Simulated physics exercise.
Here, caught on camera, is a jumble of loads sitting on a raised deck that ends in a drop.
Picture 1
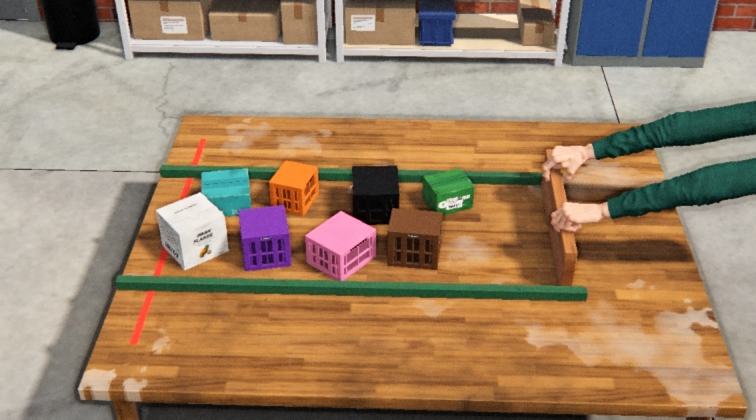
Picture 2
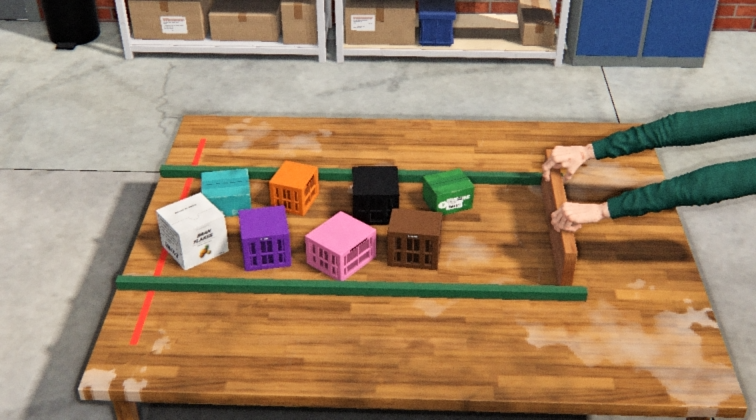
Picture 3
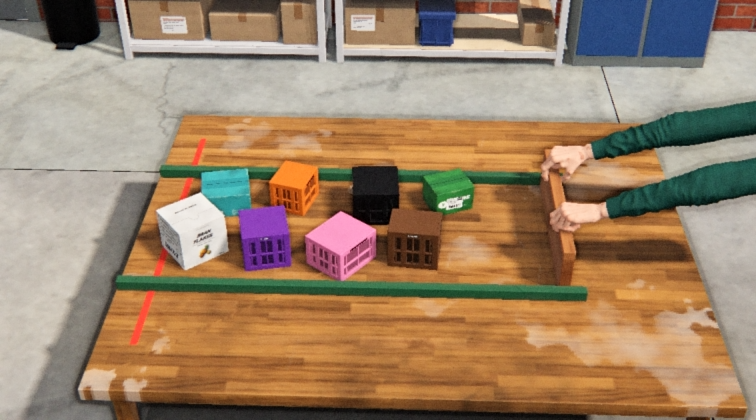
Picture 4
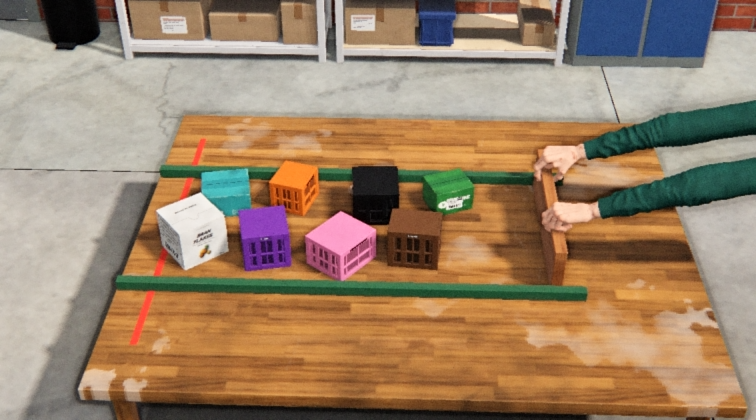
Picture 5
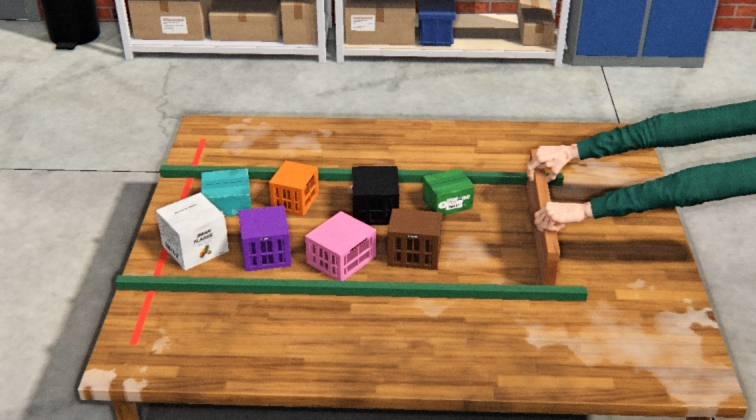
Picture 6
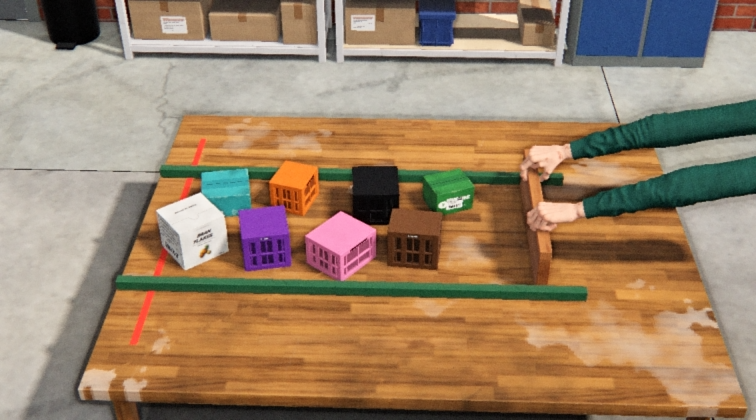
In the video, colourful boxes and crates sit between two green rails on a wooden table, near a red line. Two green-sleeved arms hold a wooden plank at the right, then slide it slightly left while the boxes stay still.
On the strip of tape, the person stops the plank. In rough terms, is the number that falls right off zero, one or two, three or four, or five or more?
Five at the least fall.
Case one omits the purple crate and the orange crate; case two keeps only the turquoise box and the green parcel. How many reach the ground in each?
Well, the first time you'd get 3, and the next time 4.
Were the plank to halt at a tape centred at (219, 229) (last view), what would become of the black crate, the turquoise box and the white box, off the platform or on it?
Check: The black crate remains in place; the turquoise box takes the fall; the white box takes the fall.
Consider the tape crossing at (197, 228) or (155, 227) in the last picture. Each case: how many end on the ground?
You'd count 5 the first time and 8 the second.
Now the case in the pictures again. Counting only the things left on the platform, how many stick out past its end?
Count: 2.
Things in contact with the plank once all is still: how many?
The figure is 2.
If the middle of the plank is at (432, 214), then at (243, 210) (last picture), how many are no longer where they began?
At first I count 3, and then 8.
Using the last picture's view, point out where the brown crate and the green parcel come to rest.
Listed as asked: First (138, 235), and then (165, 177).
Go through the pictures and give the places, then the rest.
The first picture shows white box (193, 231); turquoise box (226, 193); purple crate (265, 238); plank (558, 217); tape (173, 228).
The second picture shows turquoise box (226, 193); plank (558, 217).
The third picture shows purple crate (265, 238); orange crate (294, 188).
The fourth picture shows white box (193, 231); green parcel (448, 192).
The fifth picture shows turquoise box (226, 193); pink crate (341, 246).
The sixth picture shows white box (193, 231); turquoise box (226, 193); purple crate (265, 238); plank (535, 216); tape (173, 228).
A little later, none off yet; white box at rest near (193, 231); turquoise box at rest near (226, 193); purple crate shifted a little near (249, 239).
When it is over, the number that fall off is five or more; down, black crate, pink crate, orange crate, purple crate, turquoise box and white box.
